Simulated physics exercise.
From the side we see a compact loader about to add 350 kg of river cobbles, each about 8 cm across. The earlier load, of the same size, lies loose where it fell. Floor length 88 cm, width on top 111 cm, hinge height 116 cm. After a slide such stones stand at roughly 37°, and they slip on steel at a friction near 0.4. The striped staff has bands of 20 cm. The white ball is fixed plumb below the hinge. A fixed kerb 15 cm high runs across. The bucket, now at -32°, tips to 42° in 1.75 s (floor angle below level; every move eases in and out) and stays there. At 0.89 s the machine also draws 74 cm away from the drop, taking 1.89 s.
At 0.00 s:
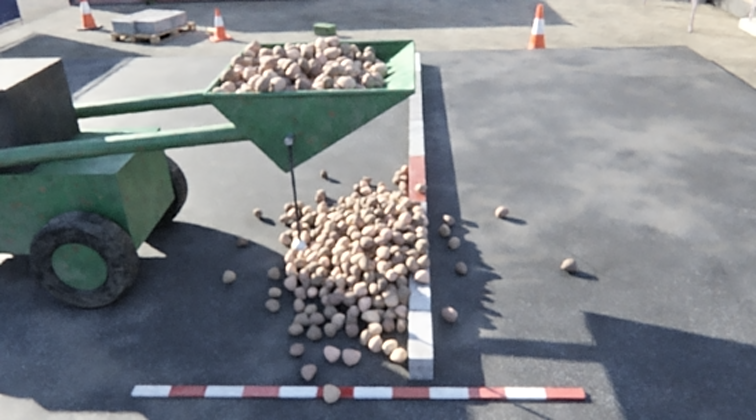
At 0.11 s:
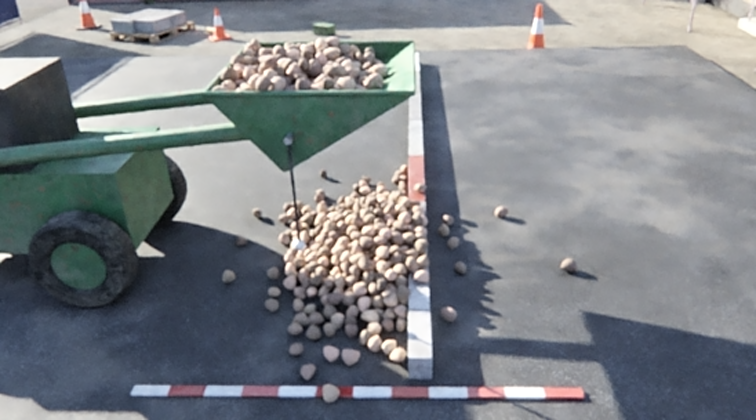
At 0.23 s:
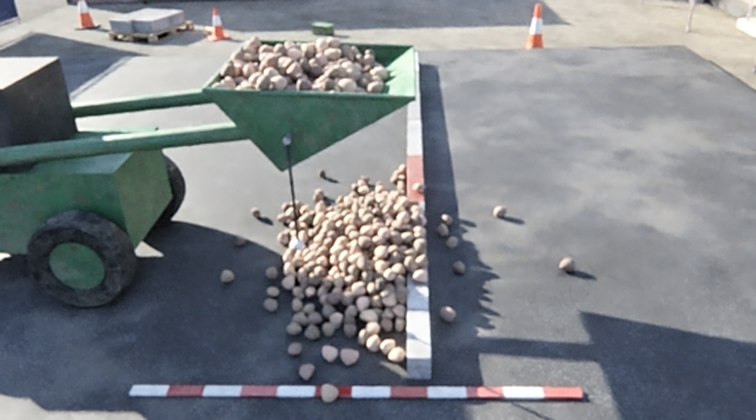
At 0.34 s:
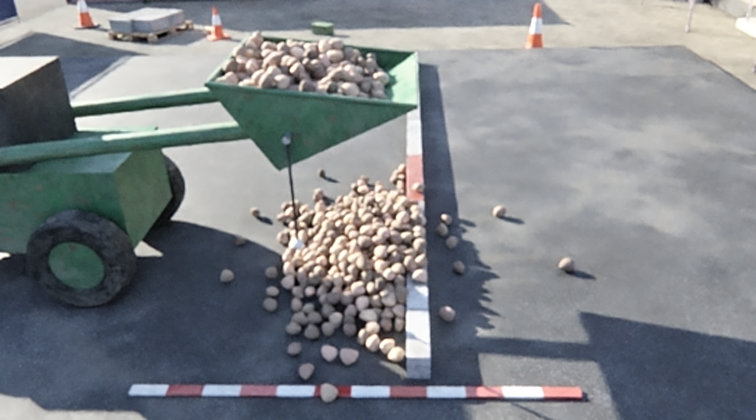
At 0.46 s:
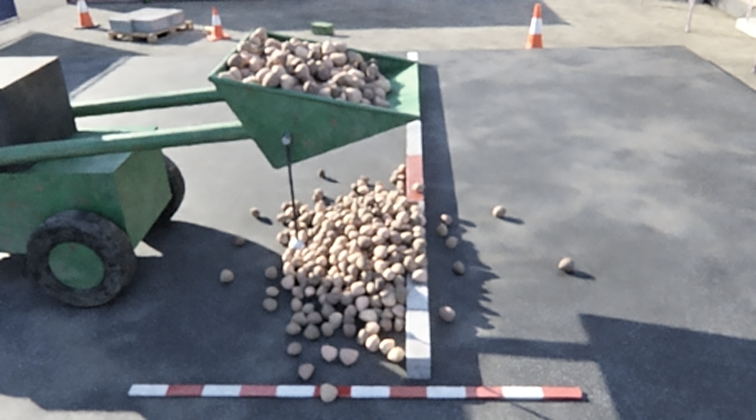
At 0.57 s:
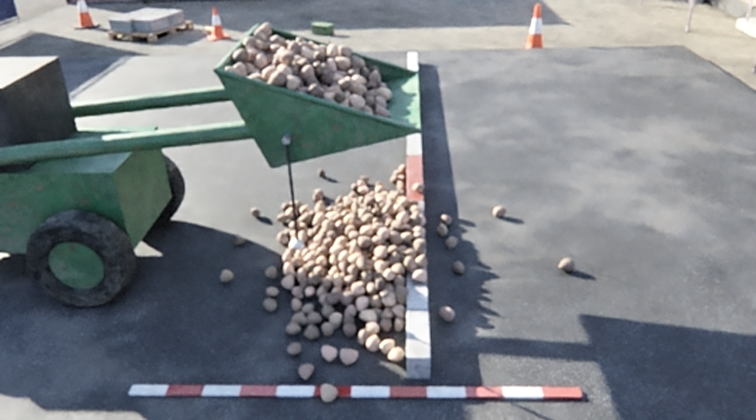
The green bucket of a compact loader, heaped with pinkish-brown stones, slowly tilts forward, its right lip sinking while the stones inside shift slightly and stay in it. The view is from the side, over a sunlit paved yard with orange-and-white cones behind. Below, a loose pile of similar stones lies still against a pale kerb with a red section, behind a red-and-white striped staff.
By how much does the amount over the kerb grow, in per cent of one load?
Some 30 per cent is added.
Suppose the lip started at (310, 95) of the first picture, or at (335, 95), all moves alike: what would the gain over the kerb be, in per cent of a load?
First some 0, then 0 per cent.
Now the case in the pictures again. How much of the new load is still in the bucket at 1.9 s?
Roughly 10 per cent is still inside.
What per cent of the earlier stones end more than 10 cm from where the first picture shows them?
Roughly 10 per cent of them.
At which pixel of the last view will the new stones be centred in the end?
Around (383, 247).
After 1.3 s the floor is at 30°; in per cent of one load, 92 in the bucket, 106 on this side of the kerb, 2 over the kerb; the foremost stones are at (468, 245).
After 1.9 s the floor is at 42°; in per cent of one load, 10 in the bucket, 170 on this side of the kerb, 20 over the kerb; the foremost stones are at (515, 258).
After 3.2 s the floor is at 42°; in per cent of one load, 0 in the bucket, 169 on this side of the kerb, 31 over the kerb; the foremost stones are at (580, 286).
After 5.8 s the floor is at 42°; in per cent of one load, 0 in the bucket, 169 on this side of the kerb, 31 over the kerb; the foremost stones are at (580, 286). Net gain over the kerb, 30.
